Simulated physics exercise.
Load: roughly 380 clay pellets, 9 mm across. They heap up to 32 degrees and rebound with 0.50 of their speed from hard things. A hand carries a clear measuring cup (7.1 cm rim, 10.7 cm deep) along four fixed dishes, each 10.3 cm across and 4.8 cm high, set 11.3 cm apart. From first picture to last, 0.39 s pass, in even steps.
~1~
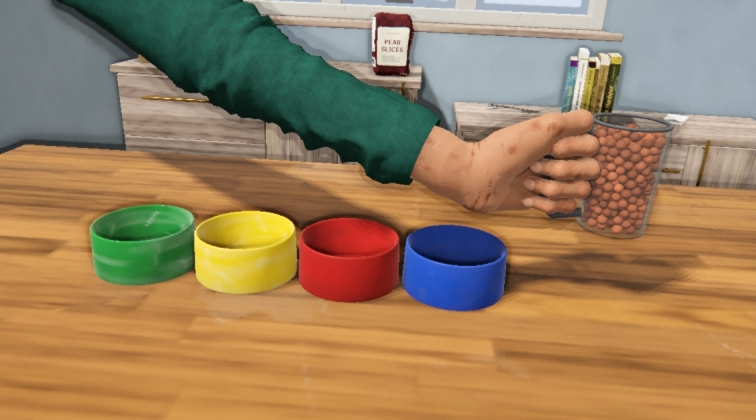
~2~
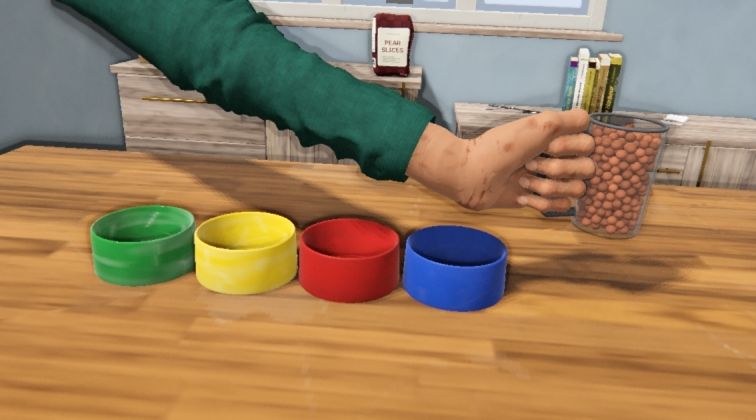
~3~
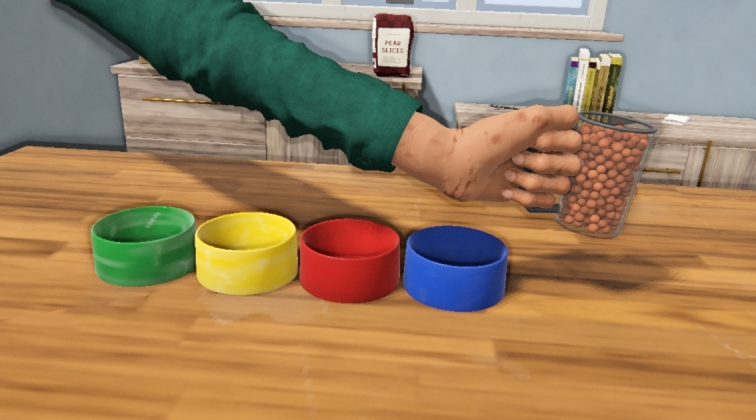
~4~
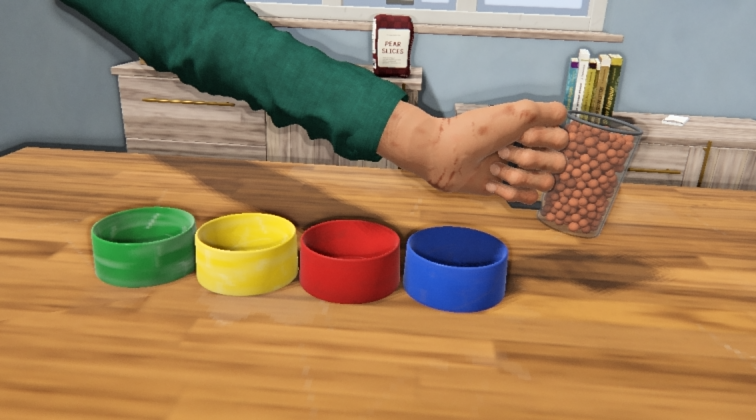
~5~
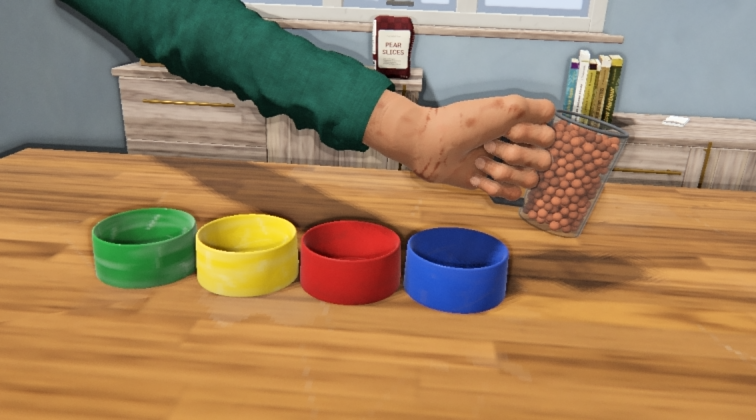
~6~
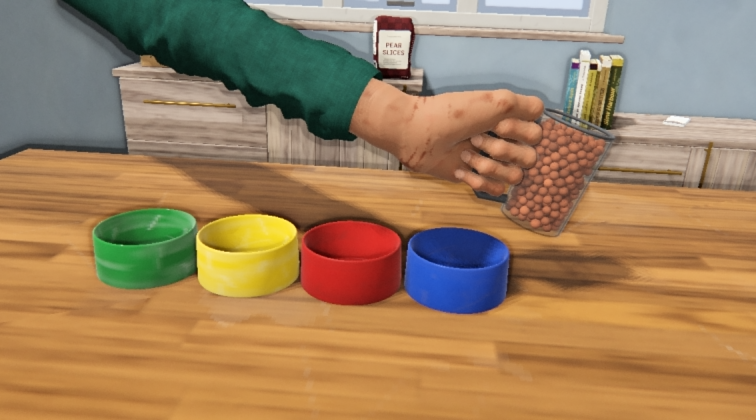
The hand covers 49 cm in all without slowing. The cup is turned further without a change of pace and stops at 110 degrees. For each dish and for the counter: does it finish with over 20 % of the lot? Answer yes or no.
Red: No, blue: No, green: No, yellow: Yes, counter: No.
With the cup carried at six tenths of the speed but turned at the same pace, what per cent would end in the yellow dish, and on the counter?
Then: Yellow 0, counter 10.
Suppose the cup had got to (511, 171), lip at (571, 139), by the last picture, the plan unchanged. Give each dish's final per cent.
Red 0, blue 0, green 0, yellow 80.
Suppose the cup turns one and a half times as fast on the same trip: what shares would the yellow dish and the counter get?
Yellow 30, counter 10.
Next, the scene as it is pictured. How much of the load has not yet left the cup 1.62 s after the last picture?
Roughly 90 per cent.
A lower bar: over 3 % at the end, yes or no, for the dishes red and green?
Red yes, green no.
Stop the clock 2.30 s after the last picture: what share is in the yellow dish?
Near 50 per cent so far.
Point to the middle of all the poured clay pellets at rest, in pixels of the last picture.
At about (240, 257).
Then, 0.97 s after the last picture, tilt 67 degrees; cup holds 100 %.
Then, 1.62 s after the last picture, tilt 100 degrees; cup holds 90 %, red 10 %.
Then, 2.30 s after the last picture, tilt 110 degrees; cup holds 30 %, red 10 %, yellow 50 %.
In the end, red 10 %, blue 0 %, green 0 %, yellow 80 %, counter 10 %.
